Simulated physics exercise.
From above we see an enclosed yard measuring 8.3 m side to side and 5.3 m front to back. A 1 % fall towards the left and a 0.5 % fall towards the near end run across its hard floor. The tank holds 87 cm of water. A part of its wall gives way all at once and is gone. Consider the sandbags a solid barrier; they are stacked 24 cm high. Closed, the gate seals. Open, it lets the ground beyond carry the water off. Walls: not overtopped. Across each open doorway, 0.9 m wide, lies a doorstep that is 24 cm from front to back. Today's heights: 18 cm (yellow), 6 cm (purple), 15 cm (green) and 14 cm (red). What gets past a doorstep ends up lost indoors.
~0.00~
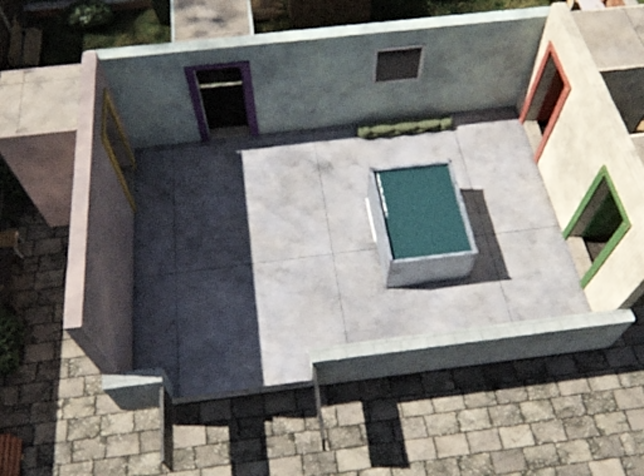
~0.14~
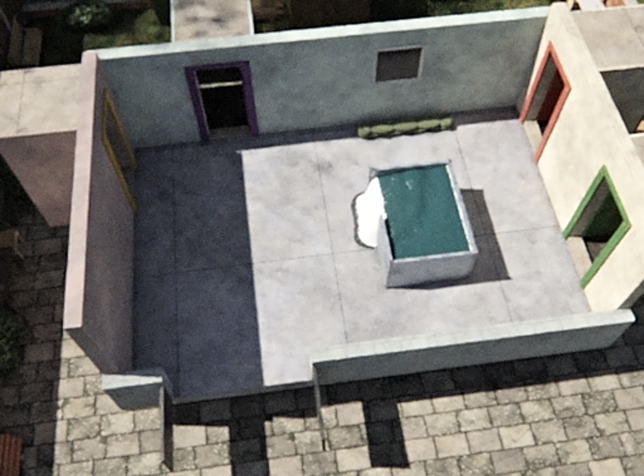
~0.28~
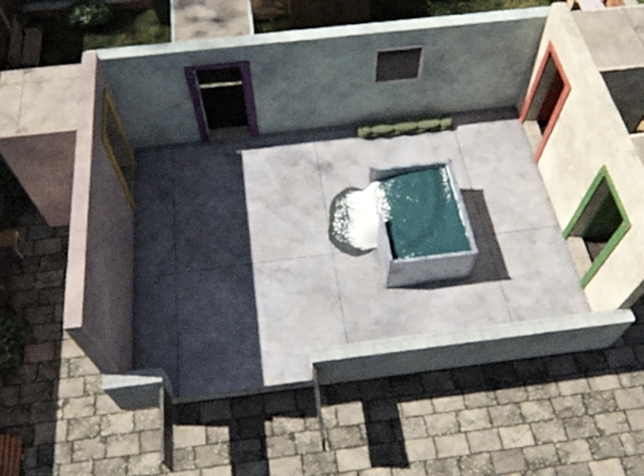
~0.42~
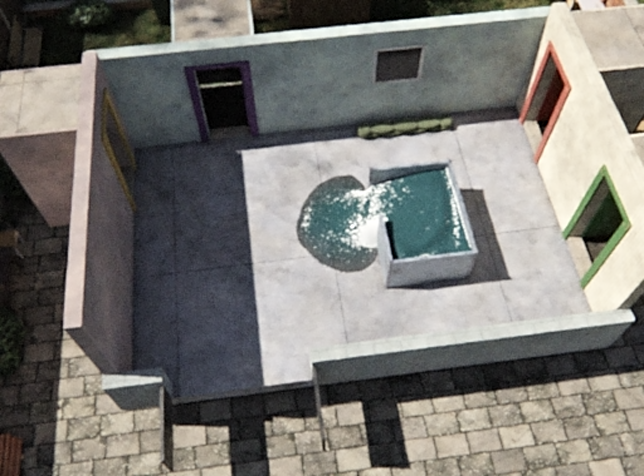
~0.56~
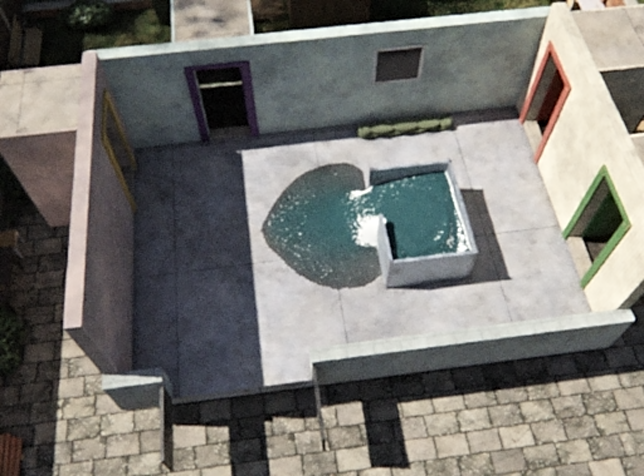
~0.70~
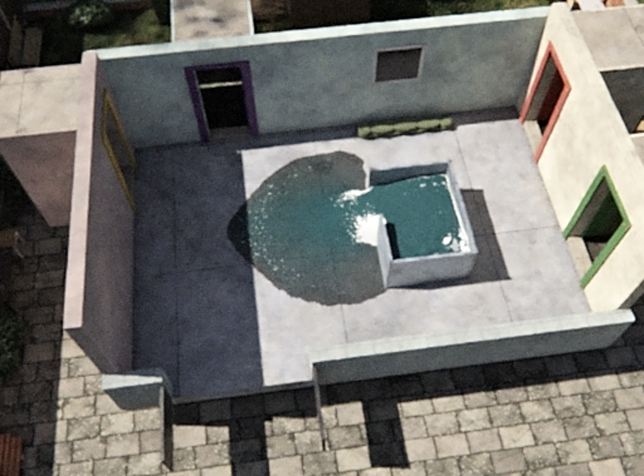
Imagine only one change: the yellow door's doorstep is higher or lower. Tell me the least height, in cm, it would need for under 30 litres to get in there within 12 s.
You would need roughly 20 cm.
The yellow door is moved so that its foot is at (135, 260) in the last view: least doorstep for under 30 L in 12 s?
Minimum: Close to 18 cm.
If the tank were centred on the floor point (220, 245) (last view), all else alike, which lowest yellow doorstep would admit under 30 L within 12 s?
Then close to 27 cm.
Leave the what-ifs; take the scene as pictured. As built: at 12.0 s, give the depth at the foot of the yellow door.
A ruler would read roughly 8.5 cm.
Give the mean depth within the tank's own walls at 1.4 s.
Around 49 cm deep on average.
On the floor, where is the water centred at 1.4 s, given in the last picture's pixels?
I'd put it close to (352, 229).
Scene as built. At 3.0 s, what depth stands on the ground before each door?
Depth (cm): Yellow 29 / purple 9 / green 0 / red 0.
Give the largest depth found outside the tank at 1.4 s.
Max depth: Around 38 cm.
After 1.4 s water covers 40 % of the floor, deepest (38 cm) near (364, 218); 6 cm at the yellow door, 0 litres in over its 18 cm doorstep.
After 3.0 s water covers 50 % of the floor, deepest (30 cm) near (135, 178); 29 cm at the yellow door, 28 litres in over its 18 cm doorstep.
After 12.0 s water covers 75 % of the floor, deepest (8 cm) near (134, 262); 8 cm at the yellow door, 51 litres in over its 18 cm doorstep.
At the yellow door as built, the water arrived by 1.4 s and peaked near 29 cm at 2.4 s.
With a doorstep of 18.5 cm, 47 litres would have come in within the 12 s; with 25 cm, 9 litres. So under 30 litres takes about 20 cm.
